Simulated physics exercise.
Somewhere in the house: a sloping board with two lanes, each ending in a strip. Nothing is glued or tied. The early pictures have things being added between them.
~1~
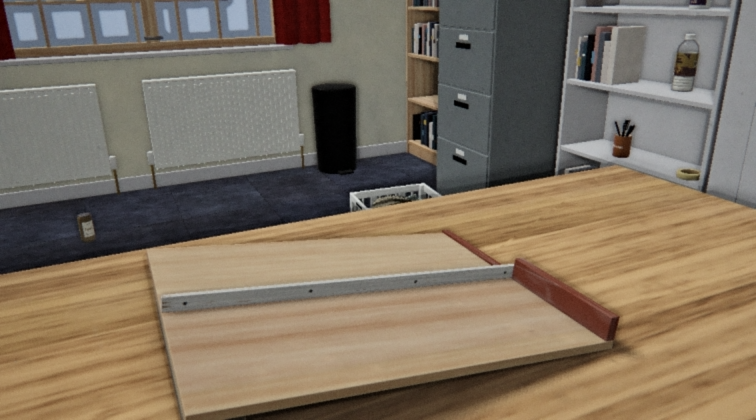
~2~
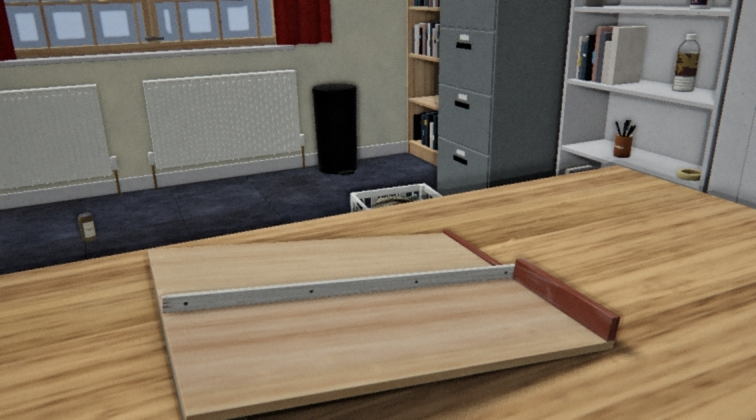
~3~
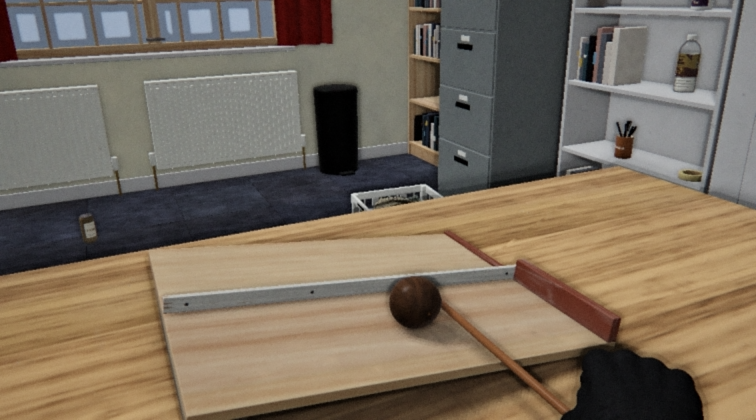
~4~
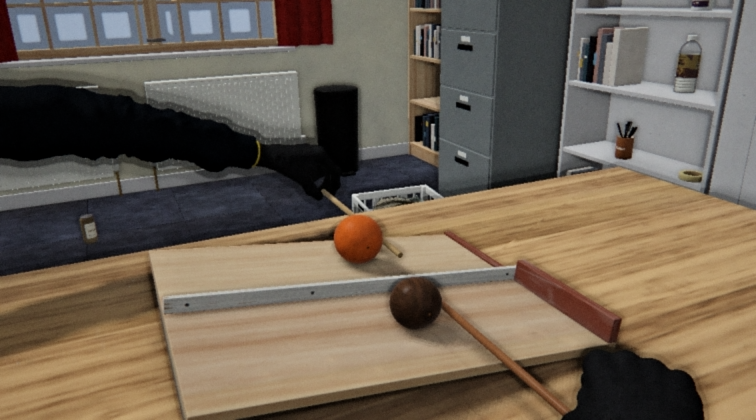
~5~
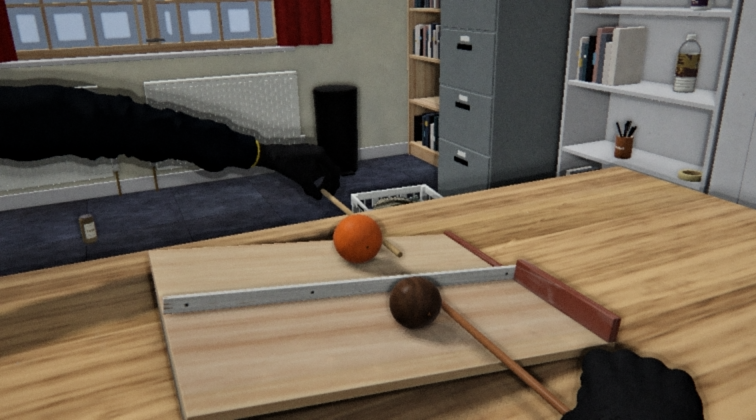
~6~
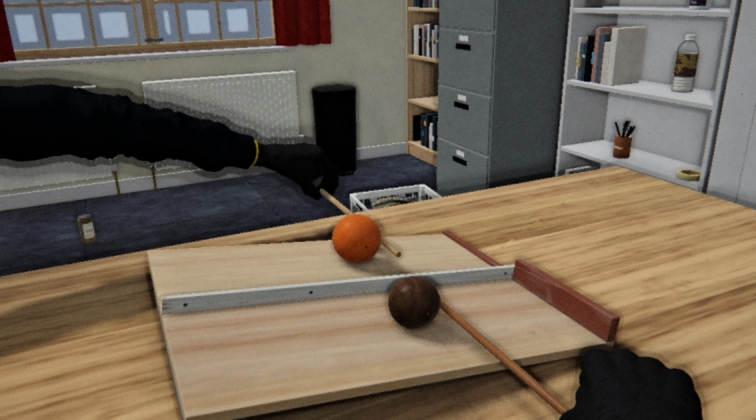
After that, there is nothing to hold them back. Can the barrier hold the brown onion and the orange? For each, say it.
Trial note - brown onion stays put; orange drops off the end.
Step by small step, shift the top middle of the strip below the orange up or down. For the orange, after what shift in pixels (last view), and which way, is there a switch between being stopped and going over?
A shift of 4 pixels up.
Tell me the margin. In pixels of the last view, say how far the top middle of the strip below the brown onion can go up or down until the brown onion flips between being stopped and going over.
It would take a shift of about 12 pixels, down.
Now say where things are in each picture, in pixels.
In the first frame, board (365, 284).
In the second frame, board (365, 284).
In the third frame, brown onion (415, 303); board (366, 285).
In the fourth frame, held back by the sticks; orange (359, 239); board (367, 286).
In the fifth frame, held back by the sticks; brown onion (415, 303); board (366, 285).
In the sixth frame, held back by the sticks; brown onion (414, 303); orange (357, 239); board (365, 285).
Then, 0.56 s past the last view, brown onion rolling on the board near (496, 295); orange rolling on the board near (428, 236).
Then, 1.06 s past the last view, brown onion resting against the strip near (541, 289); orange off the board near (555, 225).
Finally, the brown onion stops on the board, near (541, 289); the orange rolls off the board.
